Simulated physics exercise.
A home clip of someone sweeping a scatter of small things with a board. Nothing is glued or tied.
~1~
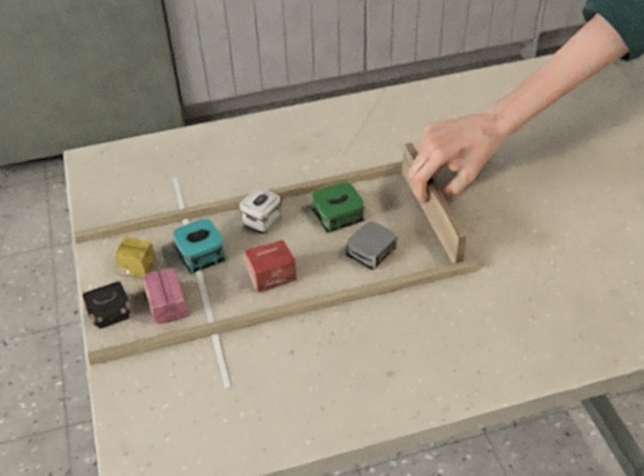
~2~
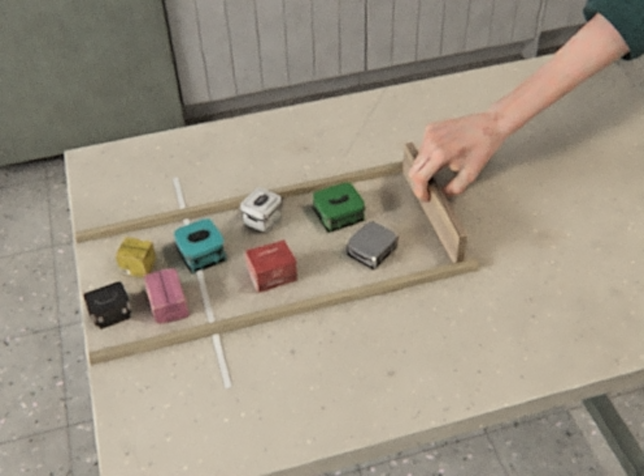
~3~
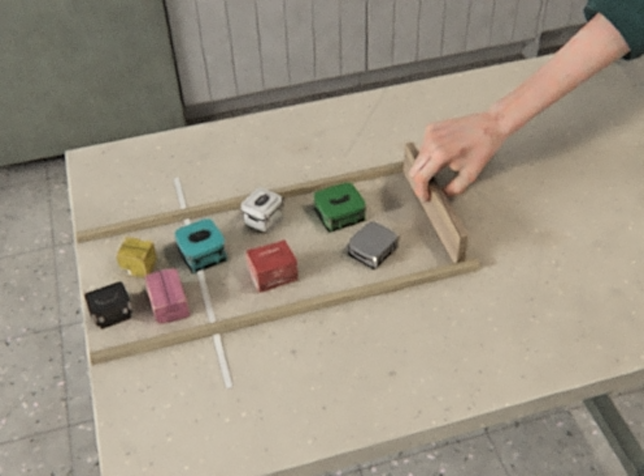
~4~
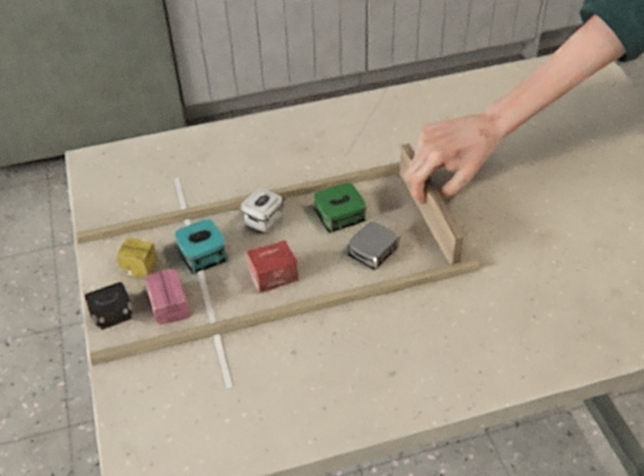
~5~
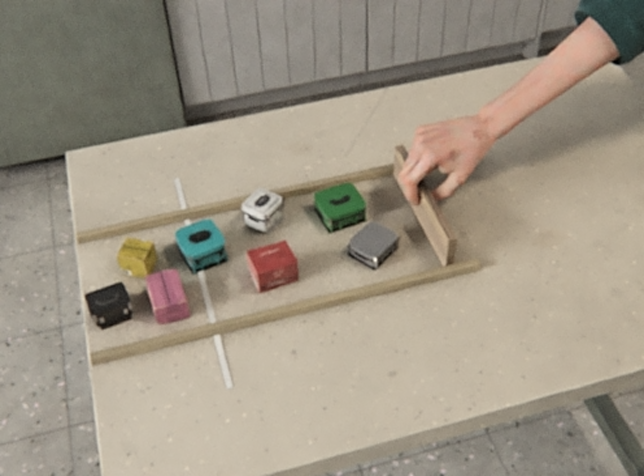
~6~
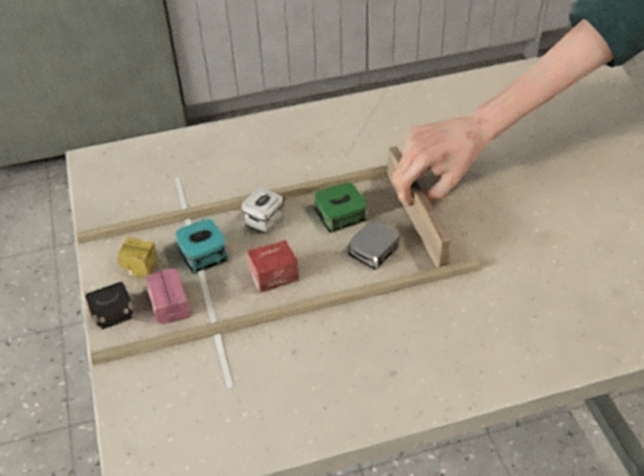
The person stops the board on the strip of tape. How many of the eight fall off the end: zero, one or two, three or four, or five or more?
As it turns out, the number that fall off is one or two.
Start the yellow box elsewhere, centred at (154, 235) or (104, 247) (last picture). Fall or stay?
Place by place, it survives; holds on.
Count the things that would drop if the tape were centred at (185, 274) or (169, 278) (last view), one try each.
Down on the floor: 1 and 3.
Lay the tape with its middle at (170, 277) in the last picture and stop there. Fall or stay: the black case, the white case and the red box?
The black case drops off, the white case holds on, the red box does not fall.
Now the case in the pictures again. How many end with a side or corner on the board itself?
2 of them.
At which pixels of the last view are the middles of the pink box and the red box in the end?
About (103, 316), and the other about (139, 298).
Early on, none off yet; black case at rest near (110, 306); yellow box at rest near (138, 258); pink box at rest near (168, 296).
A while later, none off yet; black case at rest near (110, 306); yellow box moving near (134, 258); pink box at rest near (168, 296).
Finally, the number that fall off is one or two; lost, black case.
